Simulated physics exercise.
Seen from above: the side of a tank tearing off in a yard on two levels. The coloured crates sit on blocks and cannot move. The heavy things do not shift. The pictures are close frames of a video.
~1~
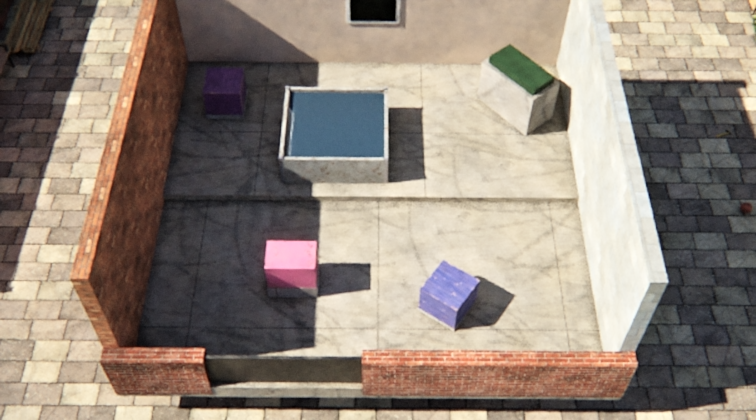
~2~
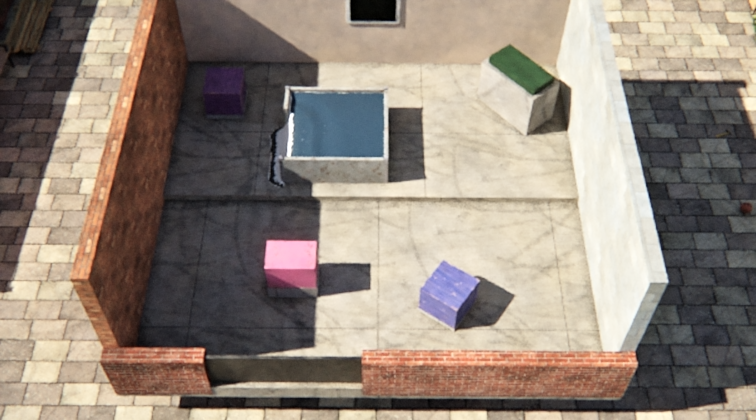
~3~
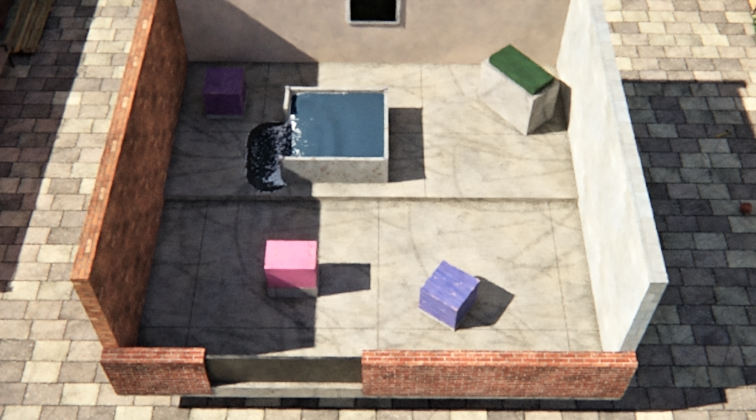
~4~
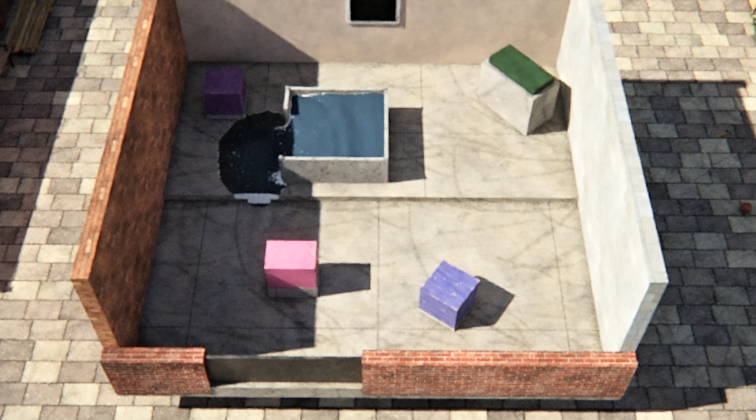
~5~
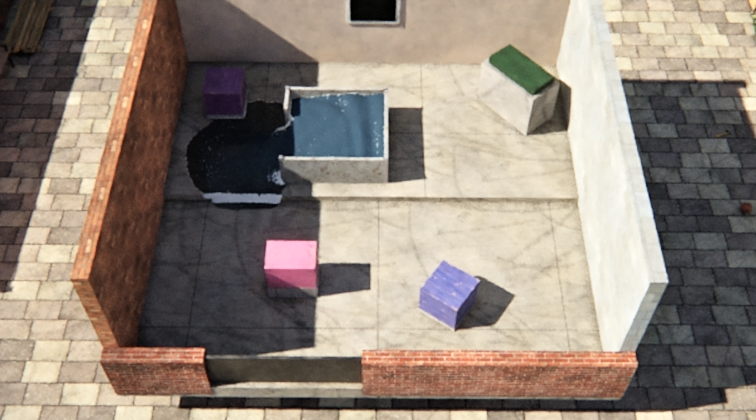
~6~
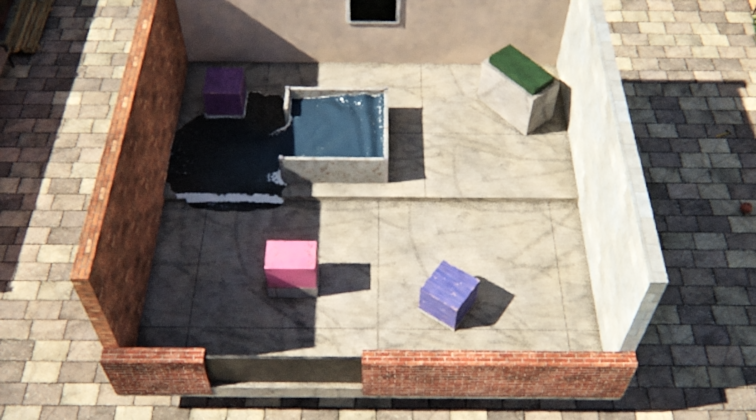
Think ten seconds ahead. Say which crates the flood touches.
The blue crate gets wet; the purple crate gets wet; the pink crate stays dry.
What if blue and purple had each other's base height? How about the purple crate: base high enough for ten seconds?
The purple one is topped.
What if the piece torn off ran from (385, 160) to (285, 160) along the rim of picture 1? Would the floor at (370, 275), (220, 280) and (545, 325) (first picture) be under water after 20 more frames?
In that order: Wet, flooded, wet.
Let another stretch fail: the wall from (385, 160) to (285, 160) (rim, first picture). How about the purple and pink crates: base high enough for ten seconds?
Purple crate stays dry, pink crate ends up wet.
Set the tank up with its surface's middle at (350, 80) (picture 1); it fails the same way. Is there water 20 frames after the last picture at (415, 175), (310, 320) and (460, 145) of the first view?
In turn: Free of water, no water, clear.
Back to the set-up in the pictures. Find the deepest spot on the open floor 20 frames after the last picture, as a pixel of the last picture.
I would point to (132, 372).
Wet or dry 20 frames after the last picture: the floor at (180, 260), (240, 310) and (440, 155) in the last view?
In that order: Covered, awash, dry.
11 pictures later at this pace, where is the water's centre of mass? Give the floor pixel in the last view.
At about (257, 164).
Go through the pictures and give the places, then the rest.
The first frame shows still water in the water tank at (335, 125).
In the second frame, water pours out at (287, 150) and has run to a hidden place.
In the third frame, the front is at (264, 127), out from the gap at (287, 150).
In the fourth frame, the front is at (227, 137), out from the gap at (287, 150).
In the fifth frame, the front is at (193, 146), out from the gap at (287, 150).
In the sixth frame, the front is at (168, 174), out from the gap at (287, 150).
A moment on, water covers 15 % of the floor; the blue crate not reached, the purple crate water round its plinth, the pink crate not reached.
Next, water covers 20 % of the floor; the blue crate not reached, the purple crate water round its plinth, the pink crate not reached.
Then, water covers 30 % of the floor; the blue crate not reached, the purple crate water round its plinth, the pink crate water round its plinth.
Later, water covers 55 % of the floor; the blue crate water round its plinth, the purple crate water round its plinth, the pink crate water round its plinth.
In the end, water covers 80 % of the floor; the blue crate was topped, the purple crate was topped, the pink crate stayed above the water.
